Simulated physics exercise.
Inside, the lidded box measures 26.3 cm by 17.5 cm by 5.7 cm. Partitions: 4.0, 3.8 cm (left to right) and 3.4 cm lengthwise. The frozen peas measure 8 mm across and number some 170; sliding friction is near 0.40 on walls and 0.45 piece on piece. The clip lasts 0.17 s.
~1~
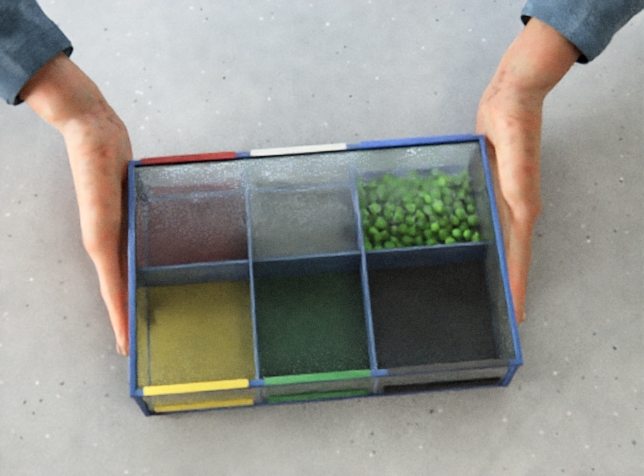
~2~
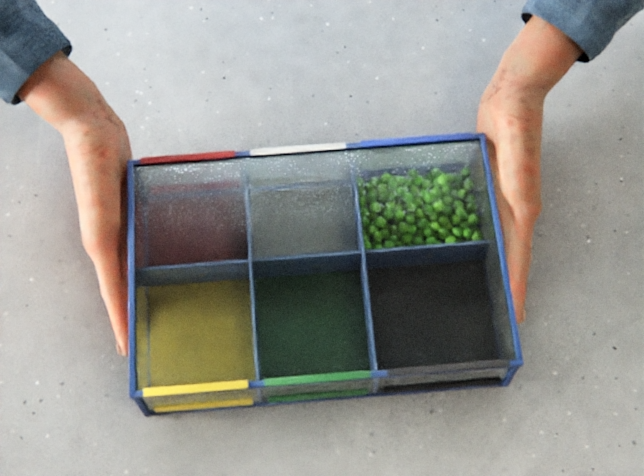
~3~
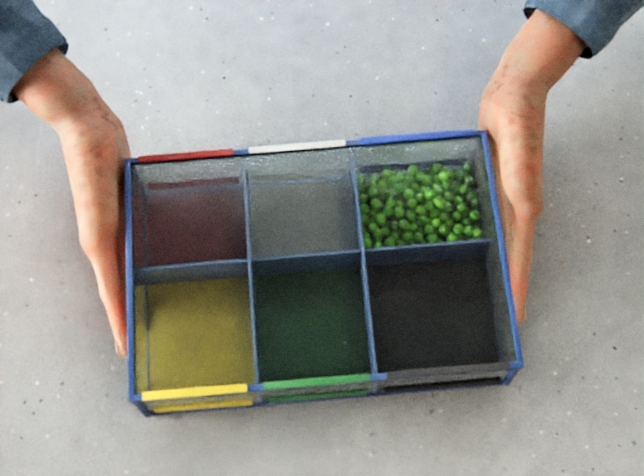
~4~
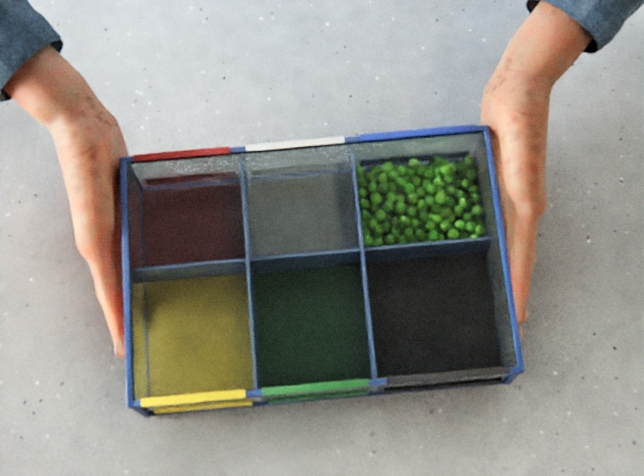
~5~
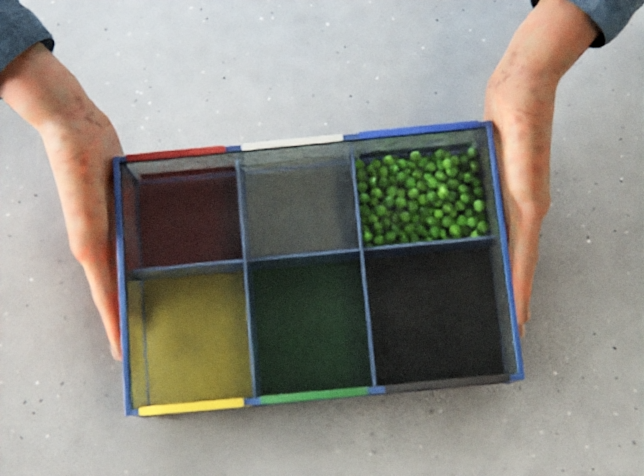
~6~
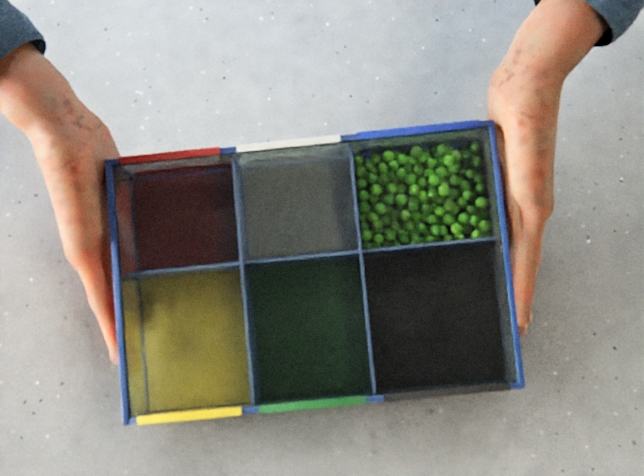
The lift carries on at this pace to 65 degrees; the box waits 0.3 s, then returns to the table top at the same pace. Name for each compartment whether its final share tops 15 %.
Red compartment: No; blue compartment: Yes; green compartment: No; yellow compartment: No; white compartment: No; black compartment: Yes.
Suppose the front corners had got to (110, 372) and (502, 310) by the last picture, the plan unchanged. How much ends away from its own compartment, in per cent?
Then about 10 per cent.
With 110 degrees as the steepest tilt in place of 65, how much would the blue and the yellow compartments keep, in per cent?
Then: Blue 0, yellow 15.
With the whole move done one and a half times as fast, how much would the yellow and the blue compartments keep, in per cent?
In that case yellow 0, blue 50.
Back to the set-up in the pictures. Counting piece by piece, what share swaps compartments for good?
Roughly 25 per cent.
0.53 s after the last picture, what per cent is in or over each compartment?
Red 0, blue 80, green 5, yellow 0, white 0, black 15.
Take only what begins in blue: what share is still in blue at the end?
Roughly 70 per cent.
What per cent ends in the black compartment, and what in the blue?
Black 20; blue 75.
Then, 0.53 s after the last picture, tilt 65 degrees; blue 80 %, green 5 %, black 15 %.
Then, 0.88 s after the last picture, tilt 37 degrees; blue 75 %, green 5 %, black 20 %.
Then, 1.32 s after the last picture, tilt 0 degrees; blue 75 %, green 5 %, black 20 %.
In the end, red 0 %, blue 75 %, green 5 %, yellow 0 %, white 0 %, black 20 %.
